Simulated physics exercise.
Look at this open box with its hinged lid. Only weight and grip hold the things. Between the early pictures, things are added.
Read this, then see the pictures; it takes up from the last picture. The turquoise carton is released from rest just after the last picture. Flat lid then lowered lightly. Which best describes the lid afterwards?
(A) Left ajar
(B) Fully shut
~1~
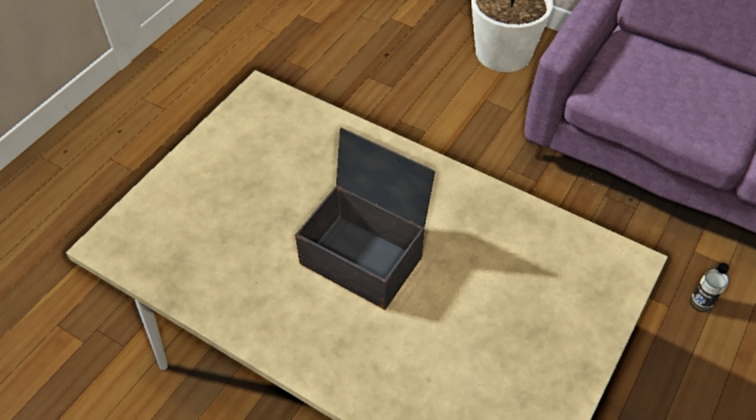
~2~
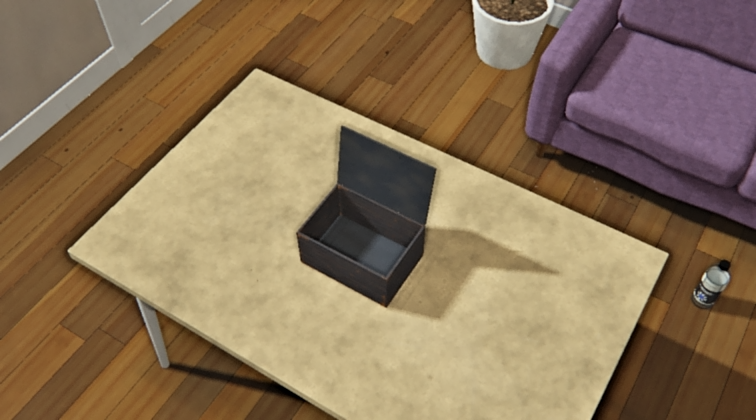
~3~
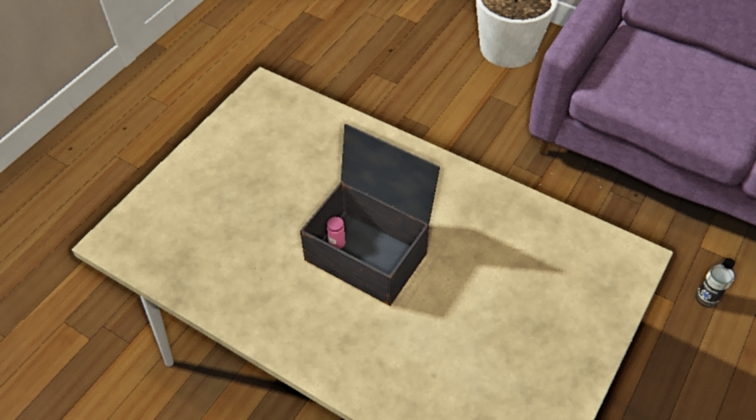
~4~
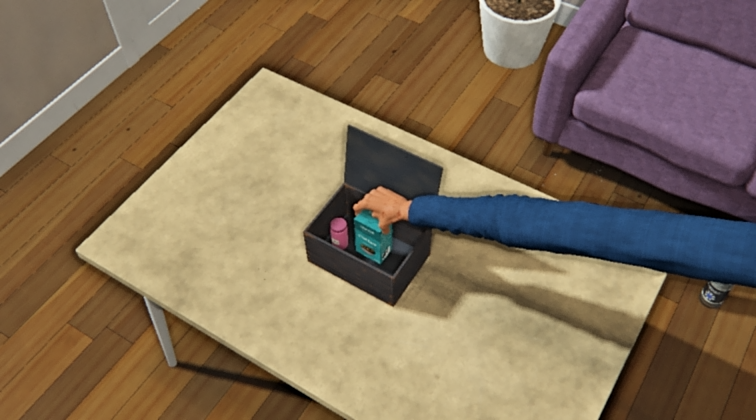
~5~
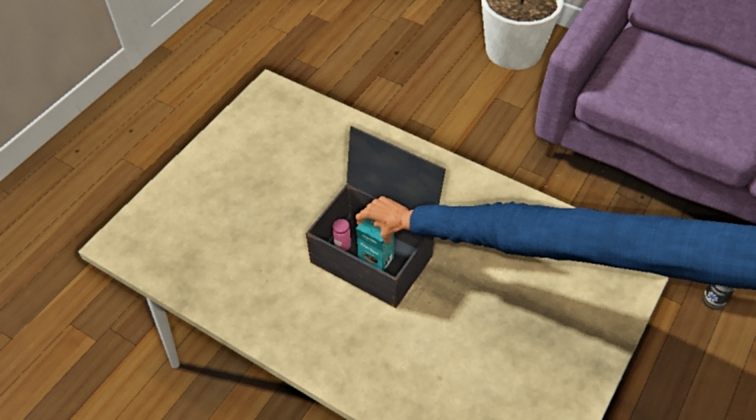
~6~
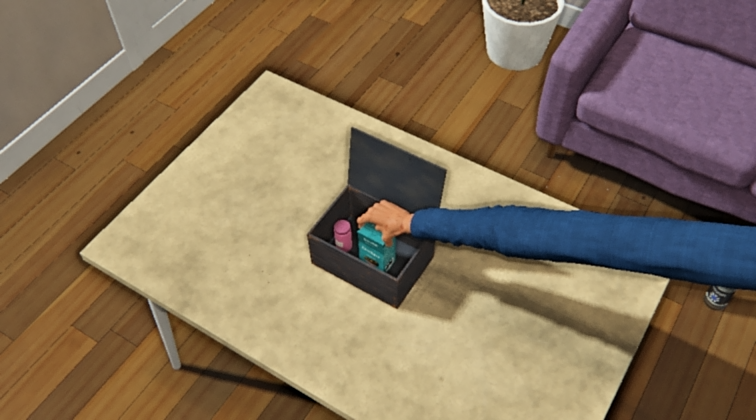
A, left ajar.
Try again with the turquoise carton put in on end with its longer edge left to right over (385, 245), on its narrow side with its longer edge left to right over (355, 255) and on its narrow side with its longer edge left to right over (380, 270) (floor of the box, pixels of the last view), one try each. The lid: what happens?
1: Open. 2: Open. 3: Closed.
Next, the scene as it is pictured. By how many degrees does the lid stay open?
The answer is about 12 degrees.
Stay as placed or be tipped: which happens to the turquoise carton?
Observation: It keeps the set orientation.
Then, 1.20 s past the last view, lid 84° above the rim.
Then, 1.60 s past the last view, lid 52° above the rim.
Then, 1.80 s past the last view, lid 27° above the rim.
Finally, lid 11° above the rim; both still in place. Final places as the last picture's camera would see them, turquoise carton near (377, 247).
